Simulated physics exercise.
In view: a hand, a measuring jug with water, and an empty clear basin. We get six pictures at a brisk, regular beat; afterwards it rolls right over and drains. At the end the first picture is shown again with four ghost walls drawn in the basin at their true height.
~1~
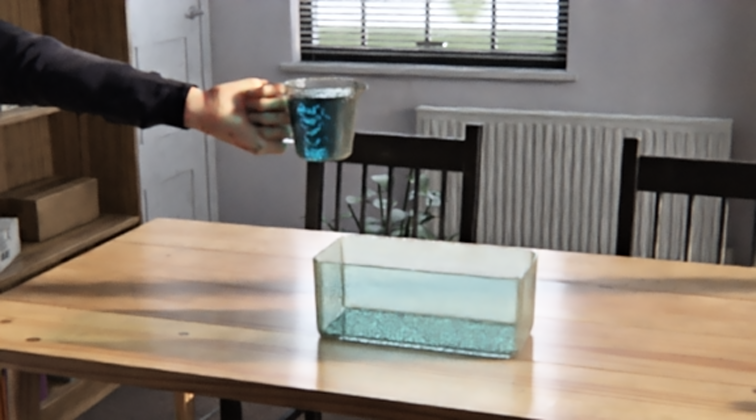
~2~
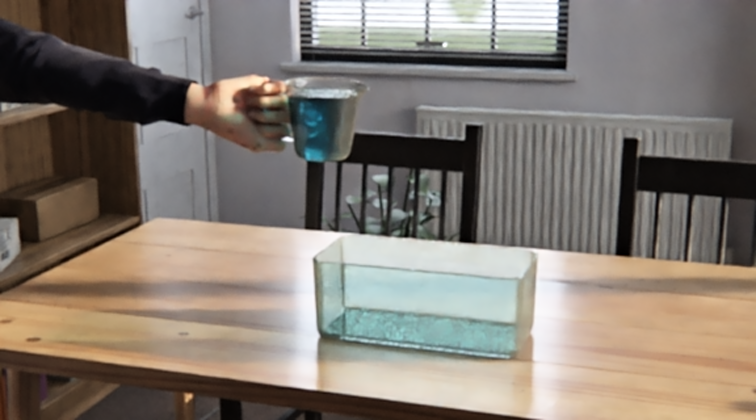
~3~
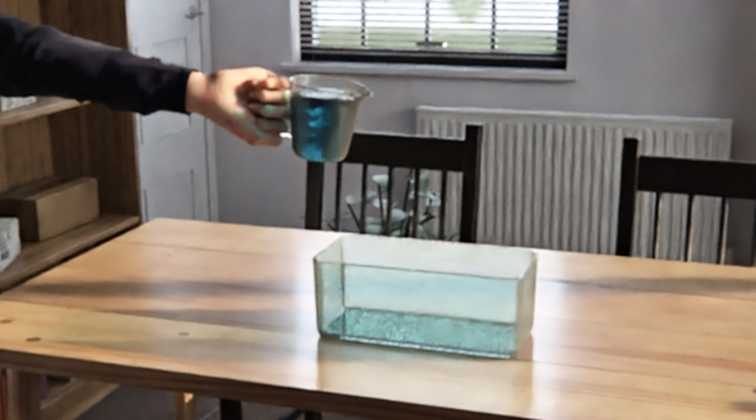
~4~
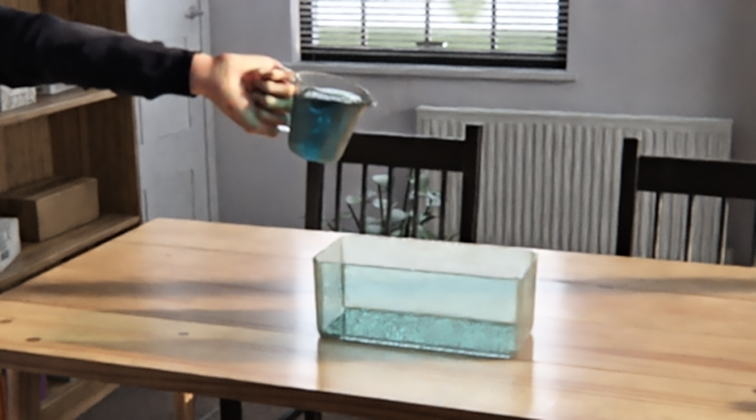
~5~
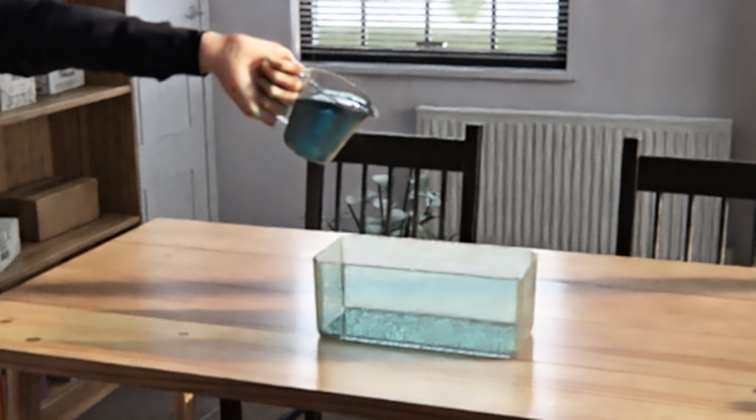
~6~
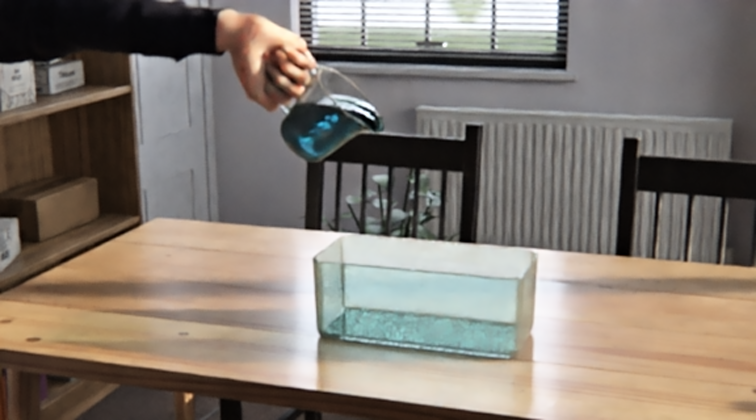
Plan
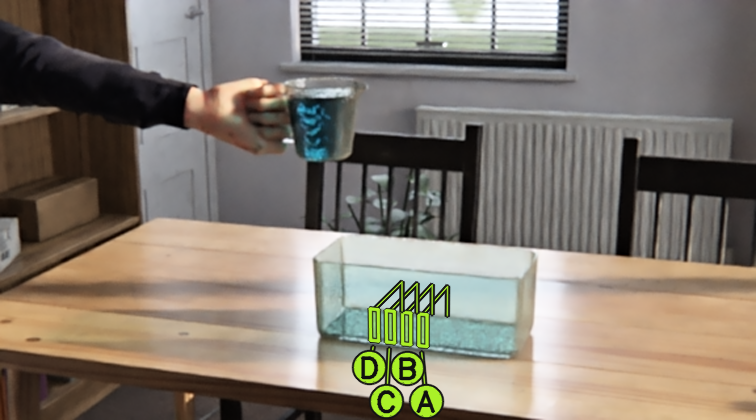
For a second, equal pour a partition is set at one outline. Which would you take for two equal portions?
I would pick place C.
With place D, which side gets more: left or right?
The right side.
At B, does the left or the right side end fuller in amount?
The left side.
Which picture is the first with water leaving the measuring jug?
Picture 6.
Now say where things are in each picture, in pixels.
The first frame shows upright, lip at (366, 87); basin from (318, 334) to (520, 357); nothing has left yet.
The second frame shows tipped about 2°, lip at (367, 89); nothing has left yet.
The third frame shows tipped about 8°, lip at (370, 95); nothing has left yet.
The fourth frame shows tipped about 18°, lip at (374, 104); nothing has left yet.
The fifth frame shows tipped about 31°, lip at (377, 116); nothing has left yet.
The sixth frame shows tipped about 45°, lip at (376, 131); water is over the lip, down to (376, 131).
In lime, A at (421, 352); B at (405, 350); C at (389, 348); D at (373, 346).
If A is chosen, about 82 % ends left of the wall and 7 % right of it; 11 % is lost outside.
If B is chosen, about 72 % ends left of the wall and 21 % right of it; 6 % is lost outside.
If C is chosen, about 49 % ends left of the wall and 41 % right of it; 10 % is lost outside.
If D is chosen, about 25 % ends left of the wall and 71 % right of it; 5 % is lost outside.
